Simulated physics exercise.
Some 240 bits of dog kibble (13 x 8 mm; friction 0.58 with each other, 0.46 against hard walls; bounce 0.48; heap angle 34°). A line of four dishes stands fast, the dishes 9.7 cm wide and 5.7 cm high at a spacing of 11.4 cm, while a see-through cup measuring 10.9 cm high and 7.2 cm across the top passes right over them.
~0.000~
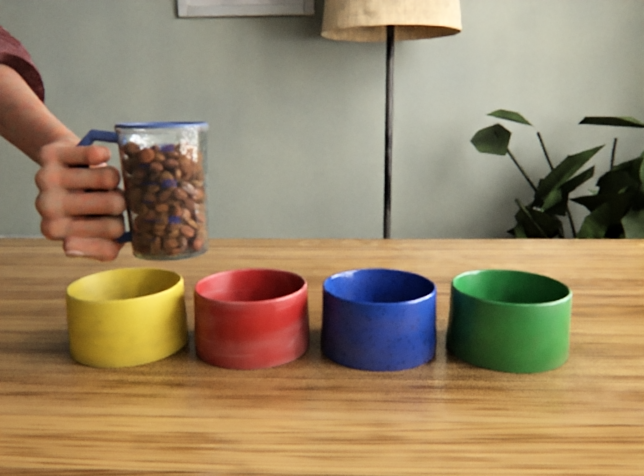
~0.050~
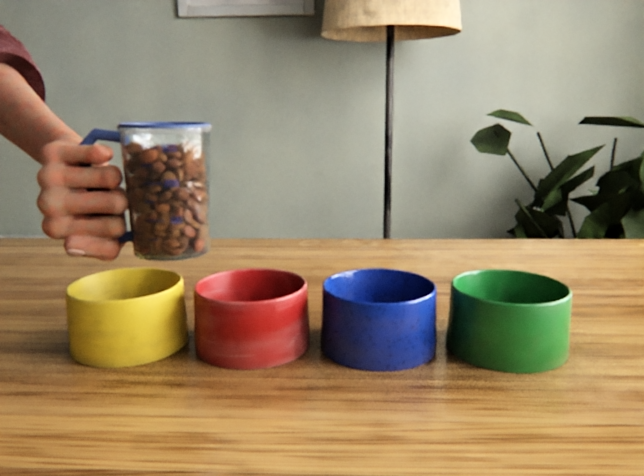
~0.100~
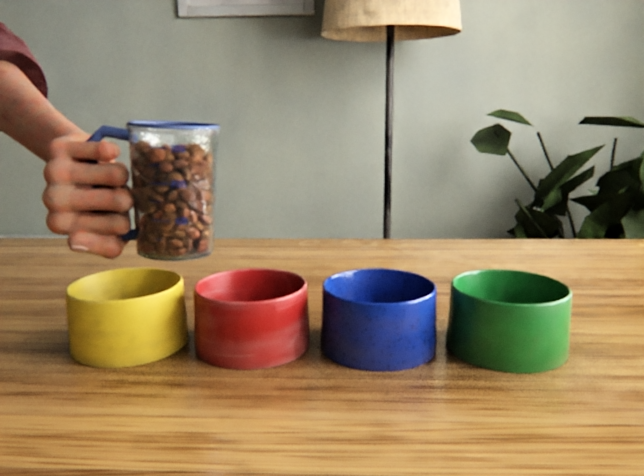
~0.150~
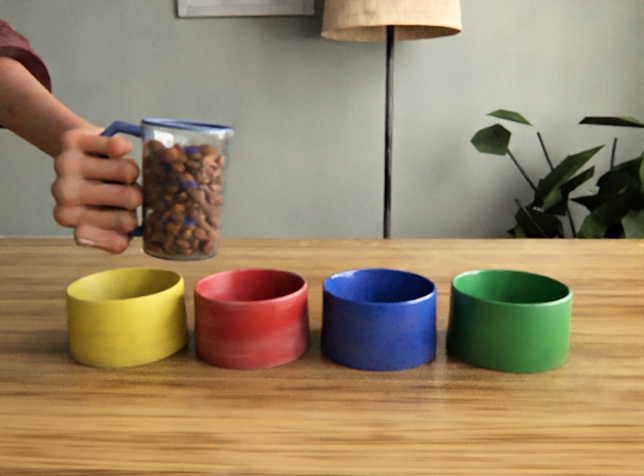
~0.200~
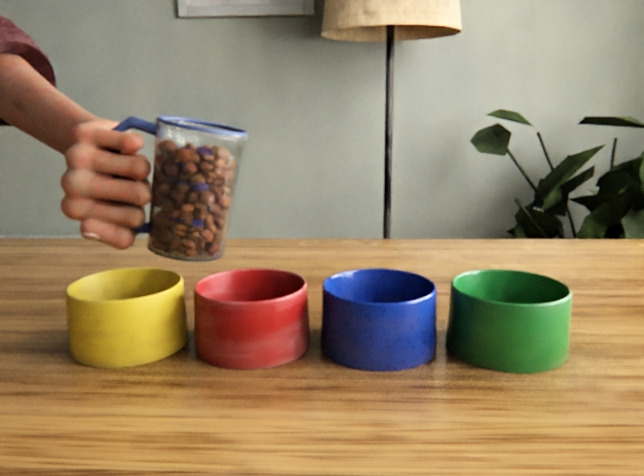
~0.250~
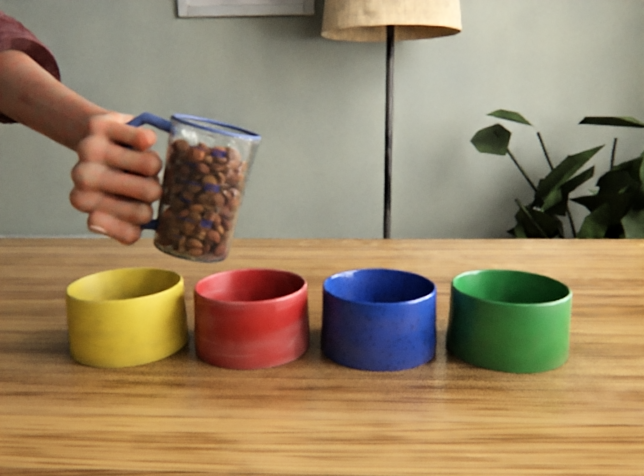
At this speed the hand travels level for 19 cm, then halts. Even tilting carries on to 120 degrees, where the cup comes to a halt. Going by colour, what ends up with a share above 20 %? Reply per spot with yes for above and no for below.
Red: No, below. Blue: No, below. Green: Yes, above. Yellow: No, below. Counter: Yes, above.
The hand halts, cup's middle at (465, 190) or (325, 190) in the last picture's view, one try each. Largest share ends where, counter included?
Try 1 - green; try 2 - blue.
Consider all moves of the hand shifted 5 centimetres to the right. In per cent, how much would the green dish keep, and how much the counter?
Then I'd expect green at 100 and the counter at 0.
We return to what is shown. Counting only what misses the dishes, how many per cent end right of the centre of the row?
Around 100 per cent of it.
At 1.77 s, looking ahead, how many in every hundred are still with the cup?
Roughly 35 in a hundred.
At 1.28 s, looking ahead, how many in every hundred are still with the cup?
I'd put it at roughly 95 per cent.
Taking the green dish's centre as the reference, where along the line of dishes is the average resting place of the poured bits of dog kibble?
Near 3 cm, shifted toward decreasing x.
After 0.87 s, tilt 65 degrees; cup holds 100 %.
Then, at 1.28 s, tilt 98 degrees; cup holds 95 %, green 5 %.
After 1.77 s, tilt 120 degrees; cup holds 35 %, blue 5 %, green 30 %.
By 2.9 s all is still; red 0 %, blue 5 %, green 45 %, yellow 0 %, counter 50 %.
